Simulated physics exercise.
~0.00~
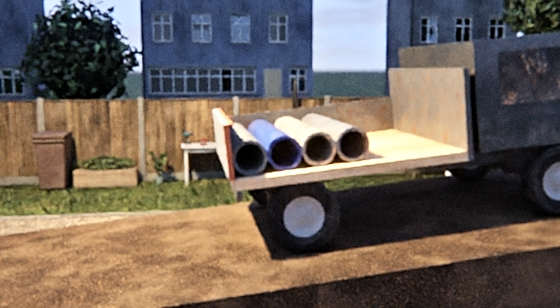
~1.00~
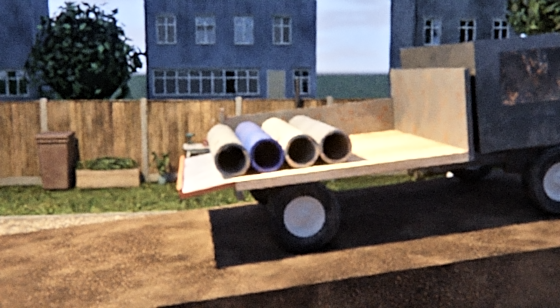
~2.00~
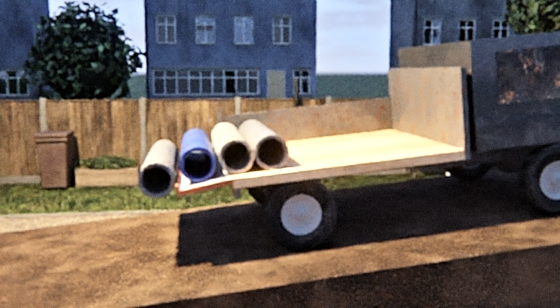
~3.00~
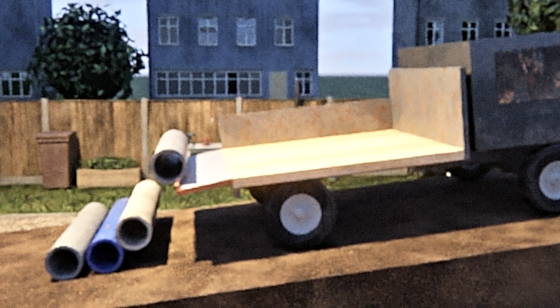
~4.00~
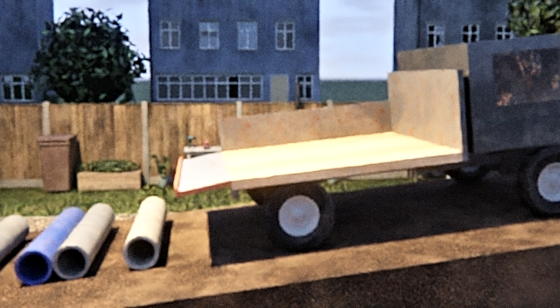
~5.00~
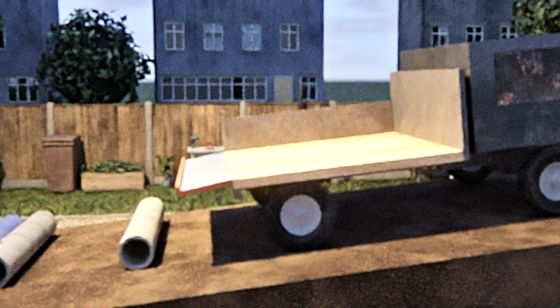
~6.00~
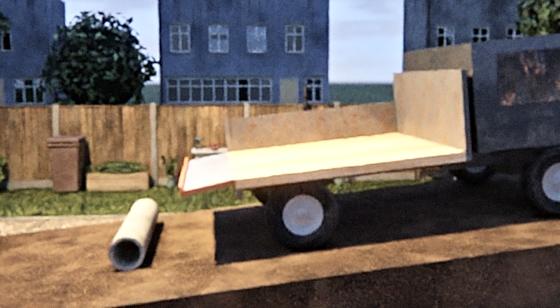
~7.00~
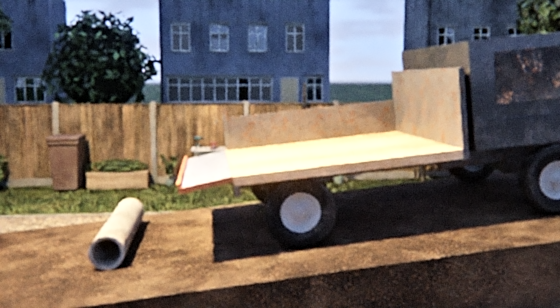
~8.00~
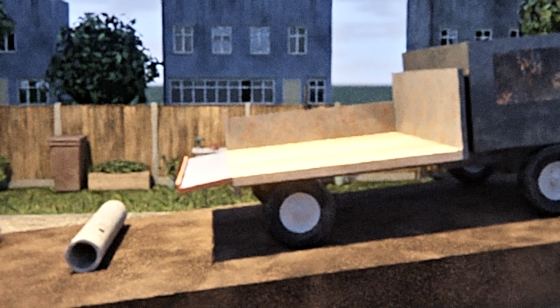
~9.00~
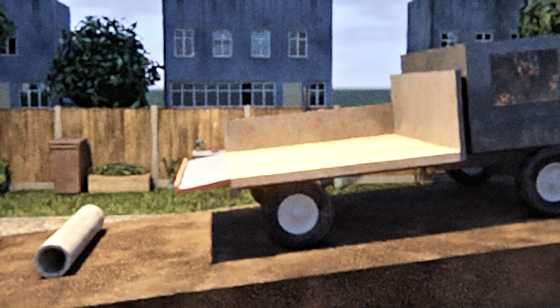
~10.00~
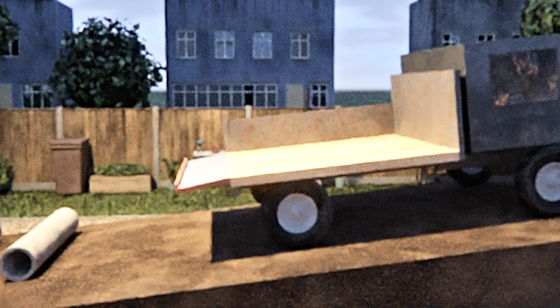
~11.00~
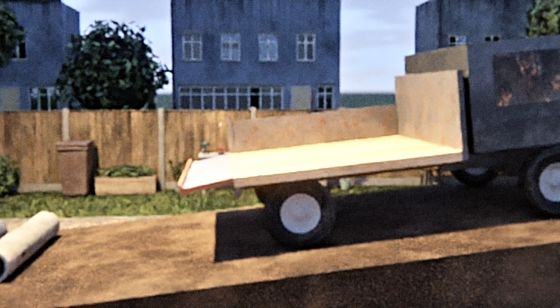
Four pipes, one of them blue, rolled left off the back of a parked flatbed truck as its tailgate dropped, tumbled onto the sloping dirt and kept rolling downhill, until only the last grey one was still partly in view at the left edge.
